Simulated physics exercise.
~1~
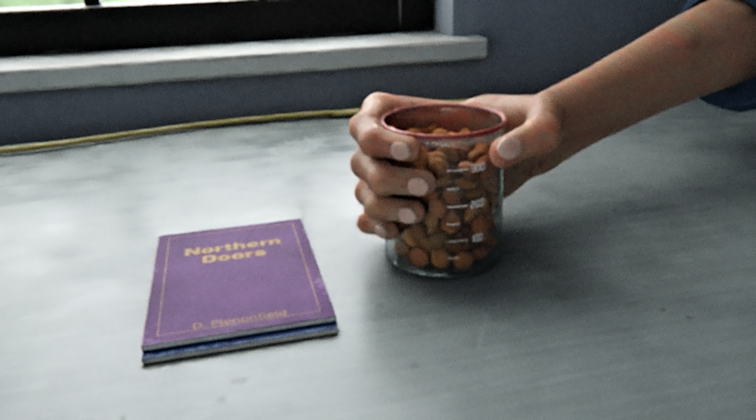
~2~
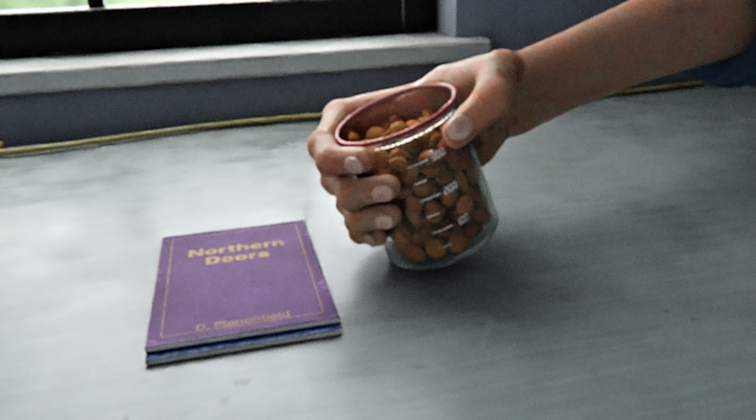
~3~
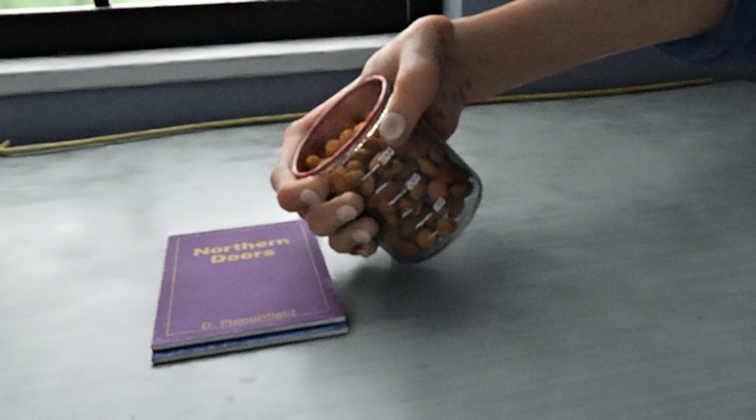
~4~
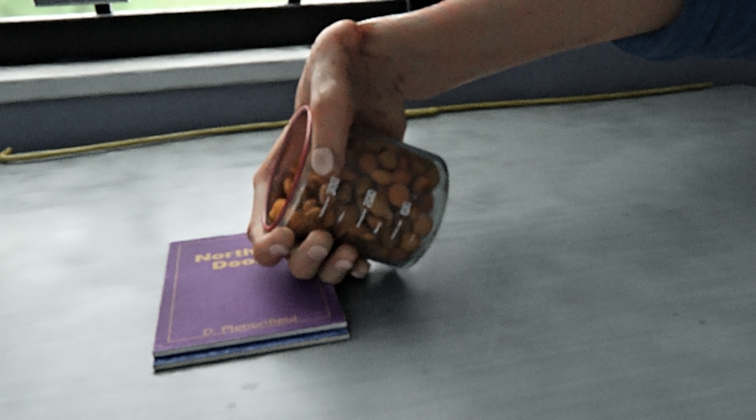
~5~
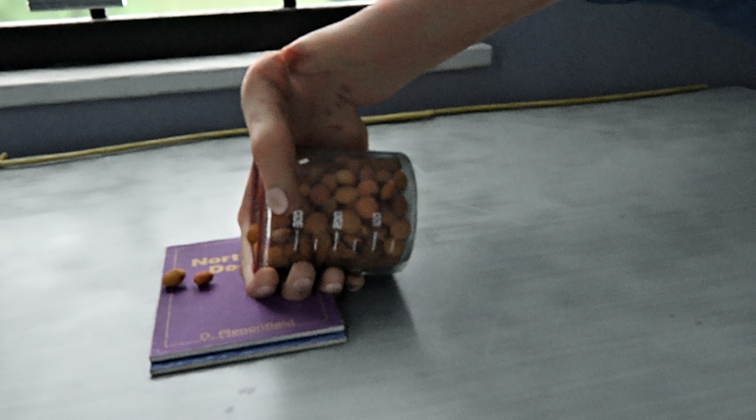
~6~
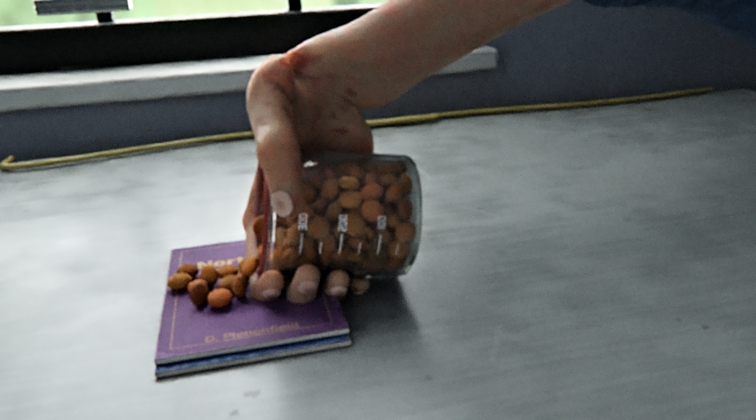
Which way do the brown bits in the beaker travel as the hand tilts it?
They move to the left, and a few of them end up on the purple book.
